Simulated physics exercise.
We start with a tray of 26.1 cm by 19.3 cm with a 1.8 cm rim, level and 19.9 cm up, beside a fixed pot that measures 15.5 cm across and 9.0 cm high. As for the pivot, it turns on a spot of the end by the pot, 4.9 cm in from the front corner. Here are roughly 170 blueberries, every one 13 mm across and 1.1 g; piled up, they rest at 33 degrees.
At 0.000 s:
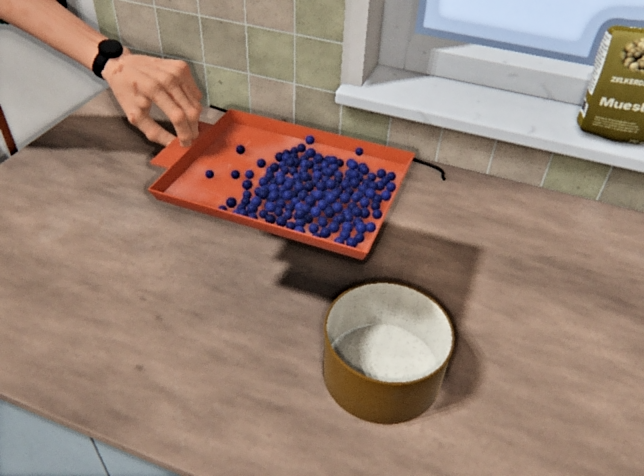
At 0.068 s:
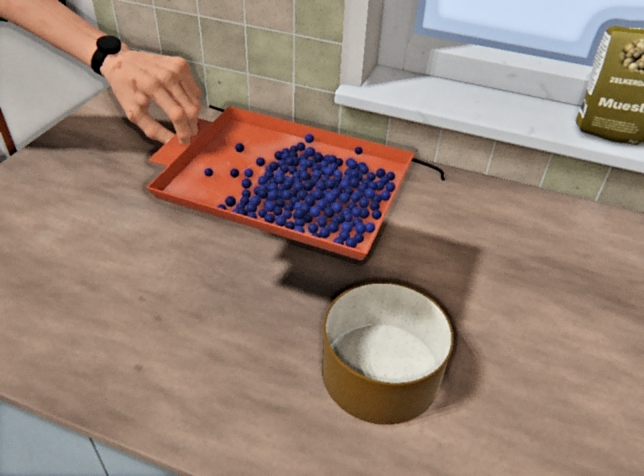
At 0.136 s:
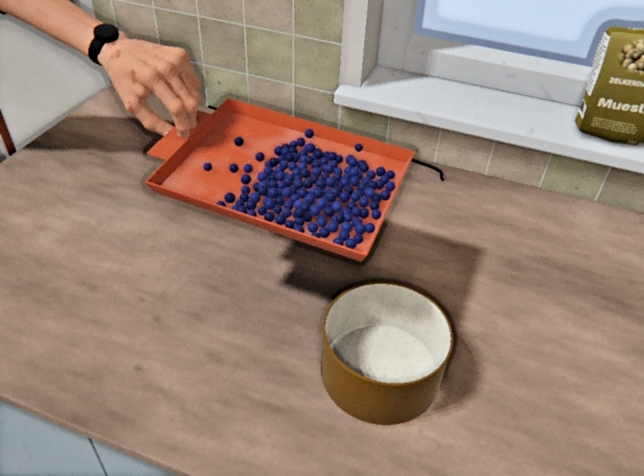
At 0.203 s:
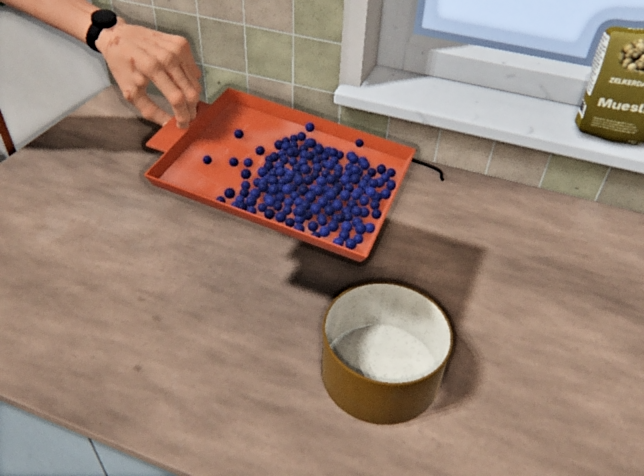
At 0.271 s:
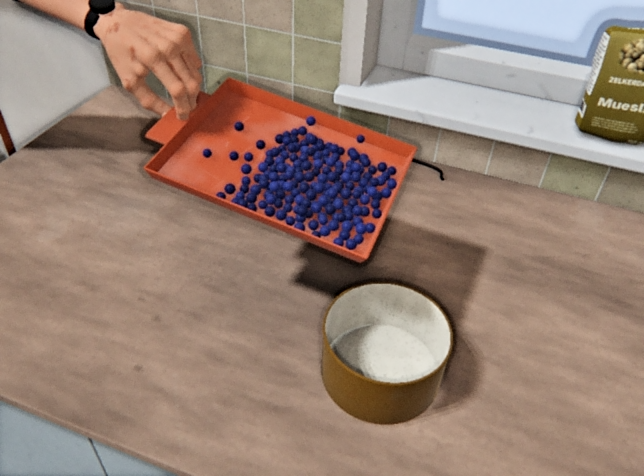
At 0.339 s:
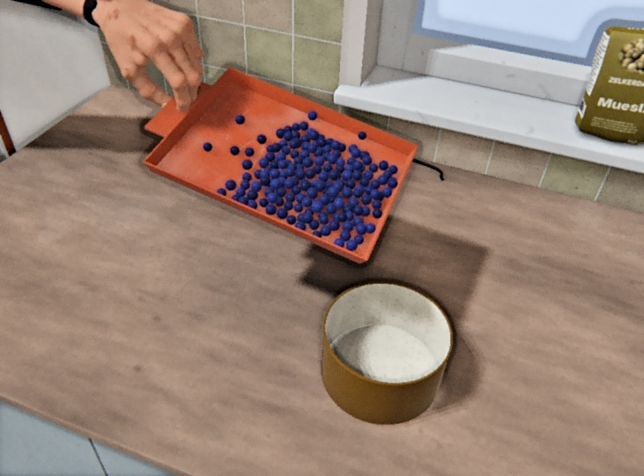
The footage shows a hand holding the left end of an orange tray of blueberries on a kitchen counter and gradually raising that end, while the berries barely shift and a brown pot of white contents stays still nearby.
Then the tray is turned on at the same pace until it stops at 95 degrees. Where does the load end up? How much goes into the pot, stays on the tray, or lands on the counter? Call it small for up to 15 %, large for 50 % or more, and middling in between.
Pot - large, tray - small, counter - small.
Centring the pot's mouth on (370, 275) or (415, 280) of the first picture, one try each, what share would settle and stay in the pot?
I'd say close to 5 percent for the first spot and 15 percent for the second.
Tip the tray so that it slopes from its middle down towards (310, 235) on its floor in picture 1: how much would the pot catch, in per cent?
I'd estimate about 80 %.
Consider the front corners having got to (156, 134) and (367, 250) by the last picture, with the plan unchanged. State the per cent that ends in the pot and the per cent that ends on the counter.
Final per cent - pot 45, counter 55.
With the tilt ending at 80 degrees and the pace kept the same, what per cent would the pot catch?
95 %.
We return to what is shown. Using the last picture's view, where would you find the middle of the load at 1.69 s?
Look near (371, 223) in the last picture.
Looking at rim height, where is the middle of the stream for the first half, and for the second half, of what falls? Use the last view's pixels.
Early half: About (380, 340); late half: (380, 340).
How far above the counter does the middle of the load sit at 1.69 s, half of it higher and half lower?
Around 24 cm up.
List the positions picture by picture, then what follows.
In the first frame, tray tilt 0 degrees, front corners at (155, 188) and (364, 247); middle of the pieces at (314, 195); pot at (389, 329).
In the second frame, tray tilt 1 degrees, front corners at (154, 186) and (363, 248); middle of the pieces at (314, 194).
In the third frame, tray tilt 4 degrees, front corners at (153, 180) and (363, 250), lowest corner right front; middle of the pieces at (313, 192).
In the fourth frame, tray tilt 7 degrees, front corners at (152, 173) and (363, 251), lowest corner right front; middle of the pieces at (314, 189).
In the fifth frame, tray tilt 10 degrees, front corners at (151, 167) and (363, 252), lowest corner right front; middle of the pieces at (315, 186).
In the sixth frame, tray tilt 13 degrees, front corners at (151, 160) and (364, 254), lowest corner right front; middle of the pieces at (315, 184); pot at (388, 329). The tray's pace is about 45 degrees a second.
After 1.15 s, tilt 51 degrees; the tray holds 95 %, the pot 0 %.
Then, at 1.69 s, tilt 77 degrees; the tray holds 75 %, the pot 15 %.
After 2.29 s, tilt 95 degrees; the tray holds 0 %, the pot 95 %.
In the end, at 2.7 s, pot 100 %, tray 0 %, counter 0 %.
